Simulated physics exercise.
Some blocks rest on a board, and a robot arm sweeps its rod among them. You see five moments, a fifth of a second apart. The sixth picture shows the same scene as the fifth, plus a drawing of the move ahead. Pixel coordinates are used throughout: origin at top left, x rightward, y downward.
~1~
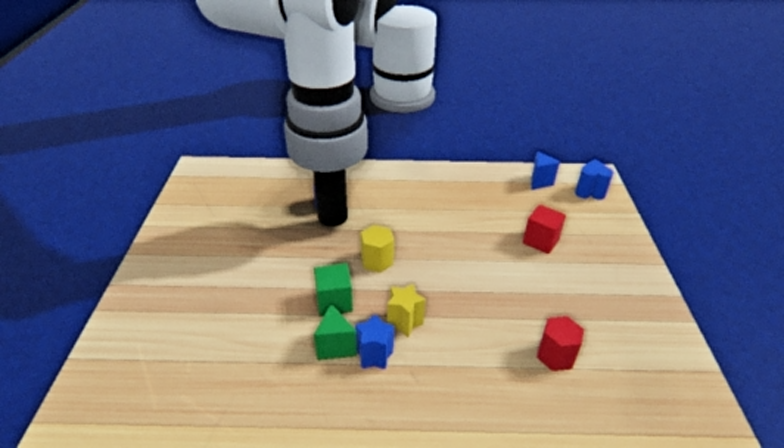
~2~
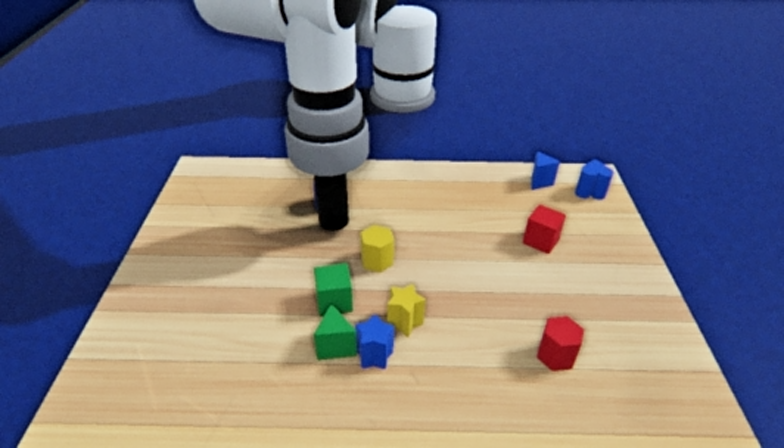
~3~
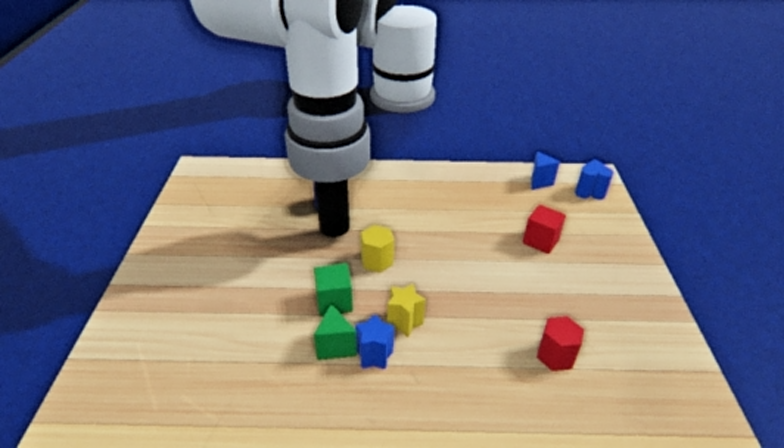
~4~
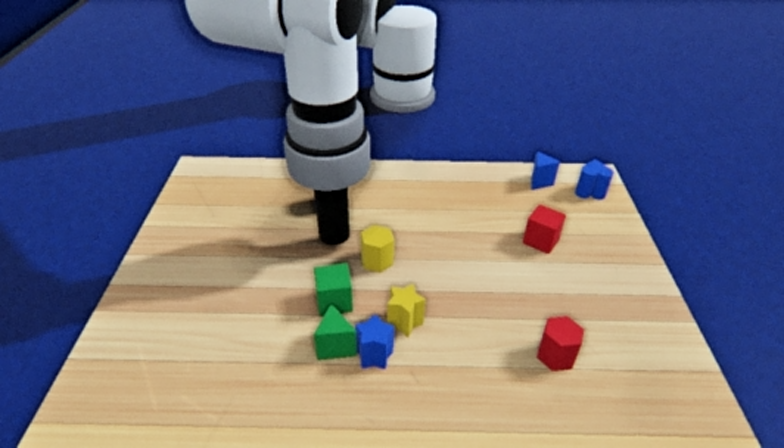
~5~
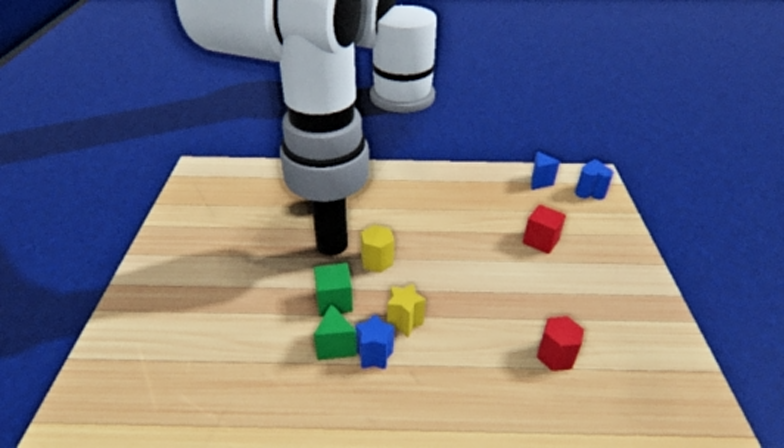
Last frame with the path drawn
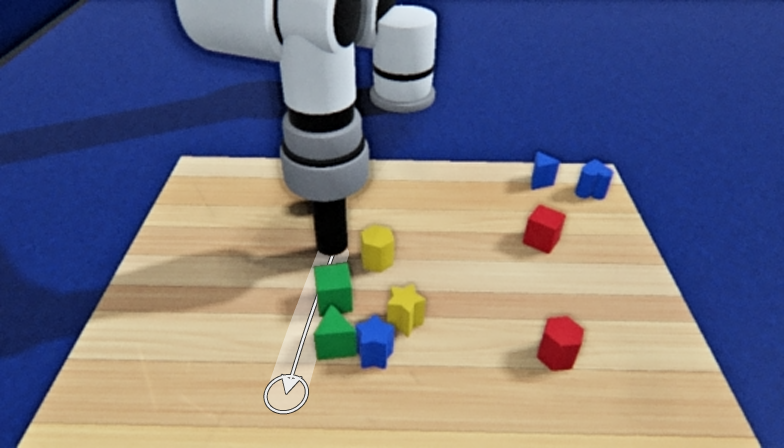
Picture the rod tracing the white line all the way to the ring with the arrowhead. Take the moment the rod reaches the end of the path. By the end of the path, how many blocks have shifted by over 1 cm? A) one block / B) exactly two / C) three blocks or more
That would be B.
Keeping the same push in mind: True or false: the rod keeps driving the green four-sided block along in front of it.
The statement is incorrect.
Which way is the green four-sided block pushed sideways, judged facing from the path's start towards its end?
It moves left.
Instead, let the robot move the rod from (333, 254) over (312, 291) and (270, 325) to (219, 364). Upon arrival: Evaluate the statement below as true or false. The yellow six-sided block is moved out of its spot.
The claim does not hold.
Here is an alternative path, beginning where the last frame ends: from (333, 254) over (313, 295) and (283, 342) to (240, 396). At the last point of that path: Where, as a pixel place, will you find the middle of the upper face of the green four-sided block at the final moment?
At pixel (335, 292).
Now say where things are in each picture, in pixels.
Tip of the rod at (333, 218), middles of tops, green four-sided block at (332, 276), green triangular block at (334, 323), blue star-shaped block at (374, 330), yellow six-sided block at (377, 235), in the first frame.
Rod at (334, 222), nothing pushed, in the second frame.
Rod at (335, 227), nothing pushed, in the third frame.
Rod at (334, 235), nothing pushed, in the fourth frame.
Rod at (332, 245), green four-sided block at (332, 276), green triangular block at (334, 323), blue star-shaped block at (374, 330), yellow six-sided block at (377, 235), in the fifth frame.
The line goes from (333, 254) directly to (286, 394).
On the path given first. One third of the way, rod at (318, 285); green four-sided block at (335, 289), turned 30° anticlockwise; green triangular block at (335, 325).
Two thirds of the way, rod at (302, 331); green four-sided block at (341, 306), turned 70° anticlockwise; green triangular block at (342, 337), turned 50° clockwise; blue star-shaped block at (378, 331).
At the end, rod at (285, 385); green four-sided block at (341, 306), turned 70° anticlockwise; green triangular block at (342, 337), turned 50° clockwise; blue star-shaped block at (378, 331); yellow six-sided block unmoved.
